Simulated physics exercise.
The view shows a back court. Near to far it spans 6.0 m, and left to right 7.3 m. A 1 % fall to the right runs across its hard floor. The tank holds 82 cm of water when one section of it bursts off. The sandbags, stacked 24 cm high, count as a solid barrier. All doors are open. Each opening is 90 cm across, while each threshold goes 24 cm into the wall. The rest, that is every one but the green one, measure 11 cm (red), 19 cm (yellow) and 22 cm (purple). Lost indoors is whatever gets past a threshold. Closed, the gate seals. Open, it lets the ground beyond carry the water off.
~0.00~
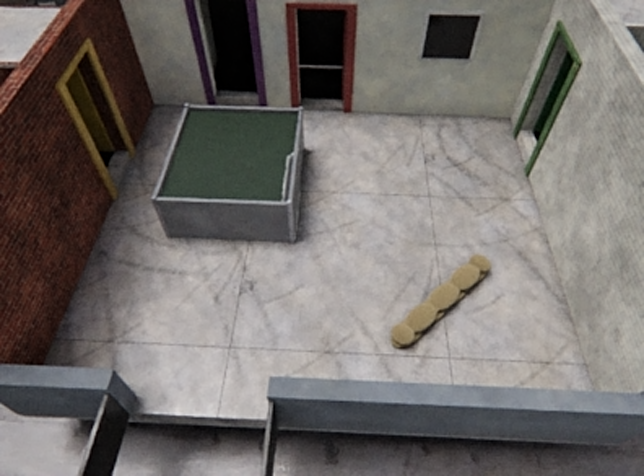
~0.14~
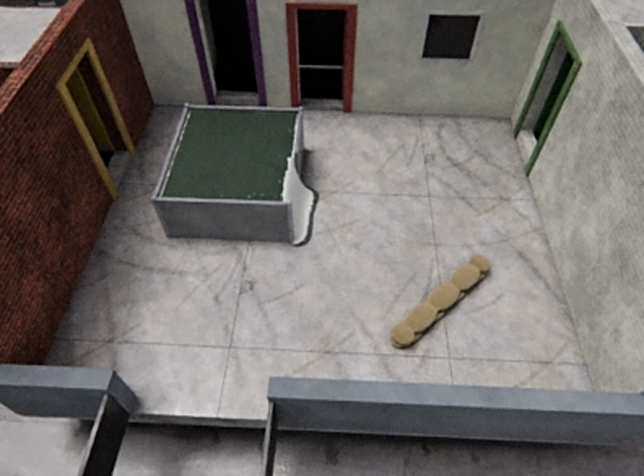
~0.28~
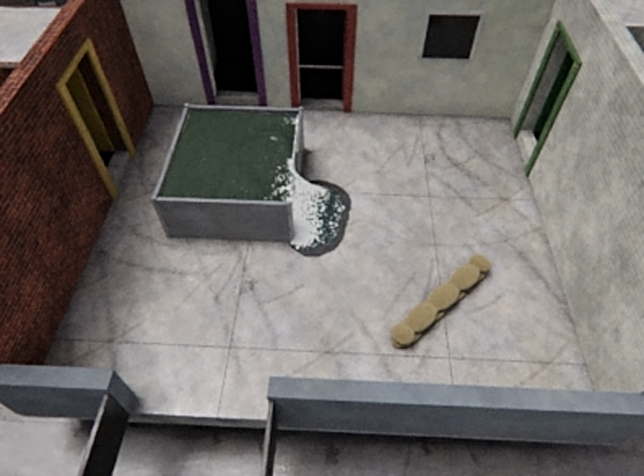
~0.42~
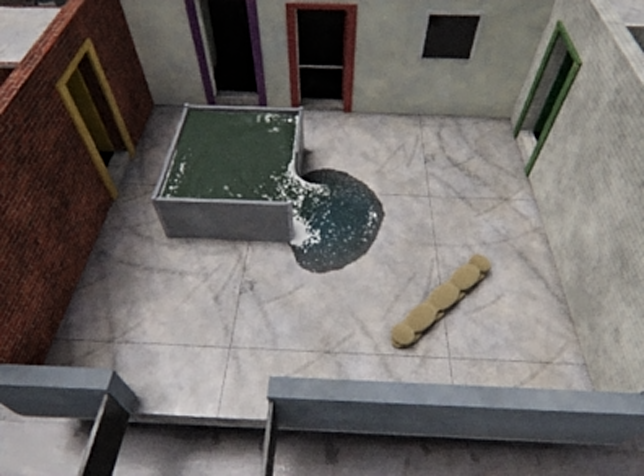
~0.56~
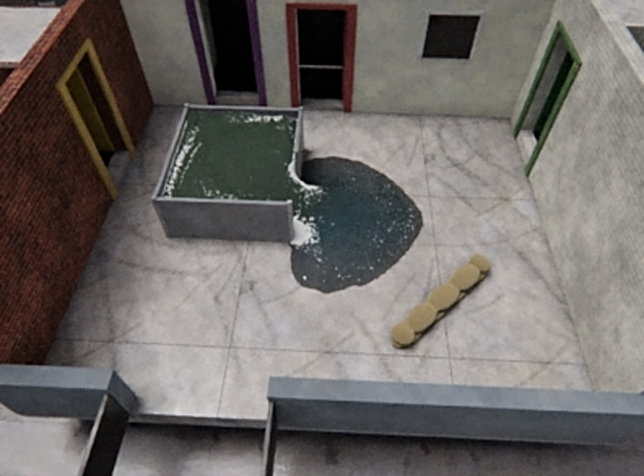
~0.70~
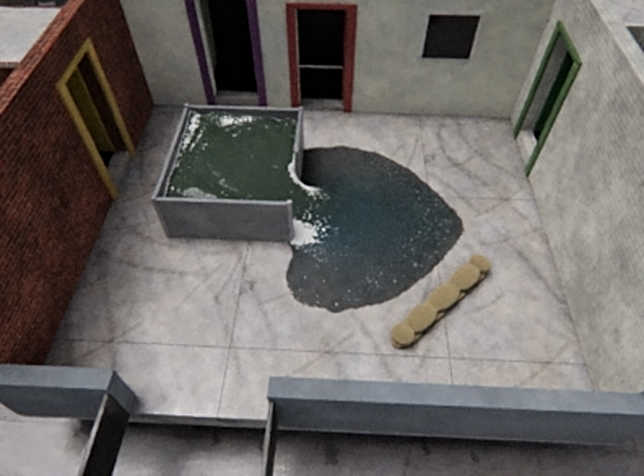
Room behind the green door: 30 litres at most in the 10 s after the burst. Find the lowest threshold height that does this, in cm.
The lowest height is about 18 cm.
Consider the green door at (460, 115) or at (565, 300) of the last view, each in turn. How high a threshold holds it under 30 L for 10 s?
Roughly 20 cm for the first and 7.5 cm for the second.
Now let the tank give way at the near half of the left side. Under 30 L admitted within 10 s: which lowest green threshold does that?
Minimum height: Approx. 10.0 cm.
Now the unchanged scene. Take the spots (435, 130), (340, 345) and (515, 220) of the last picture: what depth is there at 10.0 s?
Some 9, 8 and 11 cm.
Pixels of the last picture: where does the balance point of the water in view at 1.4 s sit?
At about (295, 202).
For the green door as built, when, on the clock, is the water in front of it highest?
At about 2.4 s.
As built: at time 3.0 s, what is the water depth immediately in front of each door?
At the red door the depth is 1 cm, at green 21 cm, at yellow 0 cm and at purple 0 cm.
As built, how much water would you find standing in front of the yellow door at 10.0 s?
Roughly 5.5 cm deep.
After 1.4 s water covers 35 % of the floor, deepest (44 cm) near (301, 219); it has not reached the green door.
After 3.0 s water covers 50 % of the floor, deepest (38 cm) near (508, 124); 21 cm at the green door, 4 litres in over its 20 cm threshold.
After 10.0 s water covers 95 % of the floor, deepest (14 cm) near (596, 417); 12 cm at the green door, 18 litres in over its 20 cm threshold.
At the green door as built, the water arrived by 1.6 s and peaked near 24 cm at 2.4 s.
With a threshold of 16.5 cm, 44 litres would have come in within the 10 s; with 22 cm, 11 litres. So under 30 litres takes about 18 cm.
